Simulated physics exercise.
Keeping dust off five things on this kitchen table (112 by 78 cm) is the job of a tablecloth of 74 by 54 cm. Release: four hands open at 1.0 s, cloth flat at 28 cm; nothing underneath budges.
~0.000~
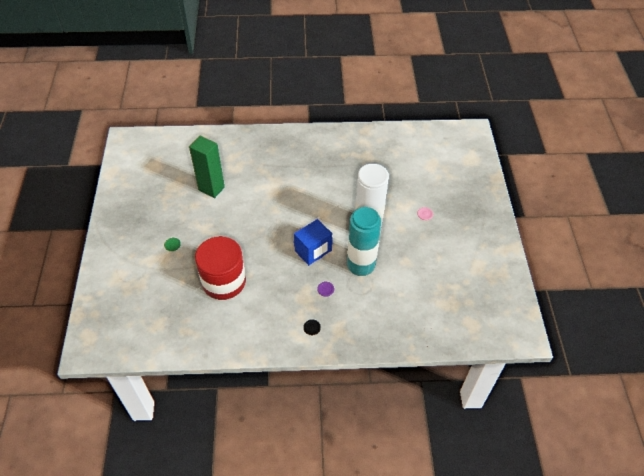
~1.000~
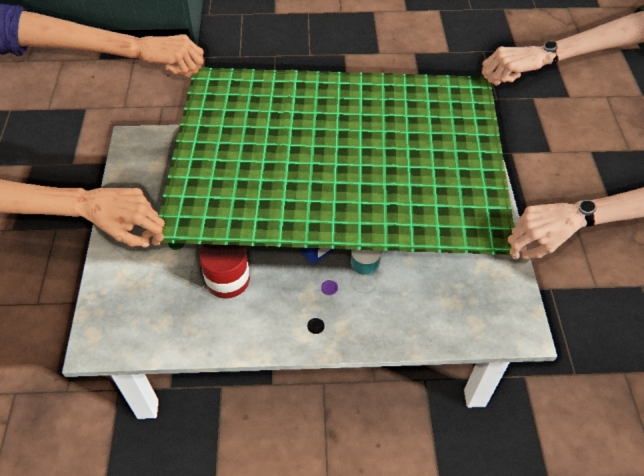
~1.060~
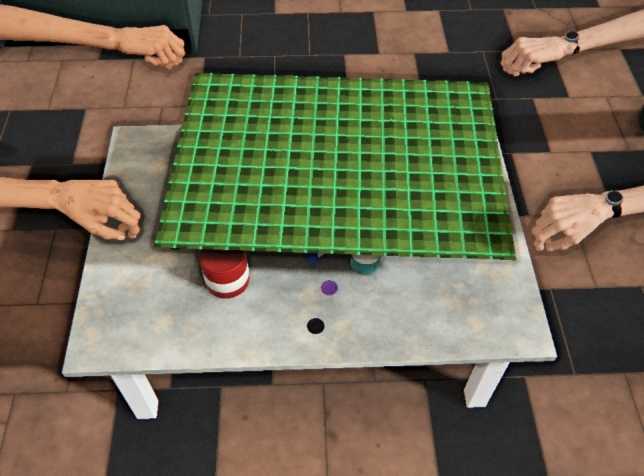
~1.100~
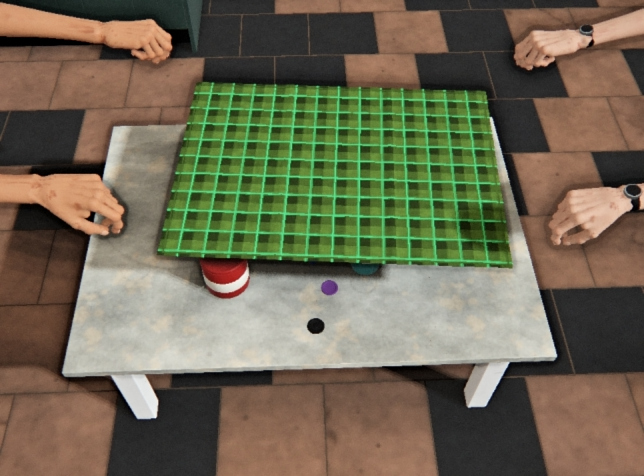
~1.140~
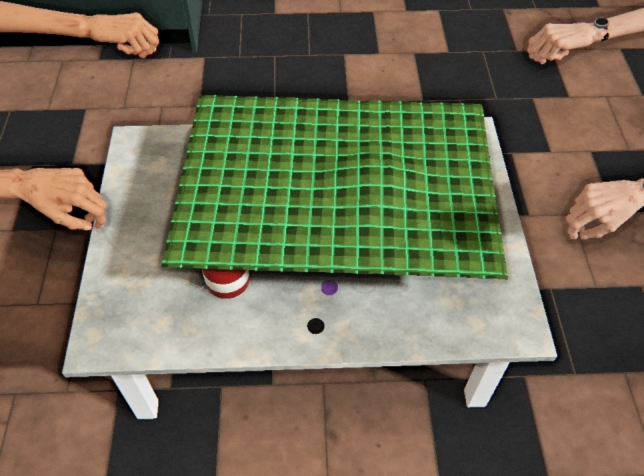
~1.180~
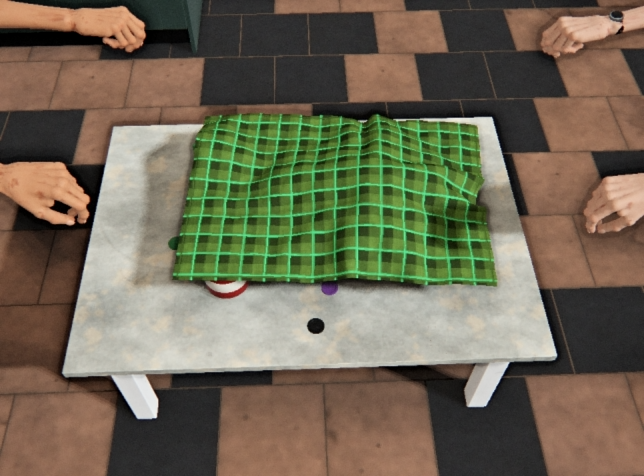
On a pale kitchen table holding several blocks and containers, two pairs of hands stretched a green checked cloth overhead, then let go and drew back as it sank and crumpled over them.
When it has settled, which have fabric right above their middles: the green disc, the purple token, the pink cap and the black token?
Result: Green disc still shows, purple token vanishes under it, pink cap vanishes under it, black token remains in the open.
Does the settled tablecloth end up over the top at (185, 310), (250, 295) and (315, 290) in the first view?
Going through the three points in turn, they end up showing, concealed and concealed.
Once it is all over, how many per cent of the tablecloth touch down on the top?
In the end, around 25 per cent of it lies on the top.
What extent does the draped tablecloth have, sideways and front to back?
Roughly 64 cm across and 52 cm deep.
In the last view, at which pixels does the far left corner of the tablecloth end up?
In the final picture it's somewhere around (253, 154).
After 1.4 s, 20 % of it is down, spanning 63 by 49 cm, above pink cap, purple token.
After 1.5 s, 25 % of it is down, spanning 64 by 52 cm, above pink cap, purple token.
After 1.7 s, 25 % of it is down, spanning 64 by 52 cm, above pink cap, purple token.
After 1.9 s, 25 % of it is down, spanning 64 by 52 cm, above pink cap, purple token.
After 2.7 s, 25 % of it is down, spanning 64 by 52 cm, above pink cap, purple token.
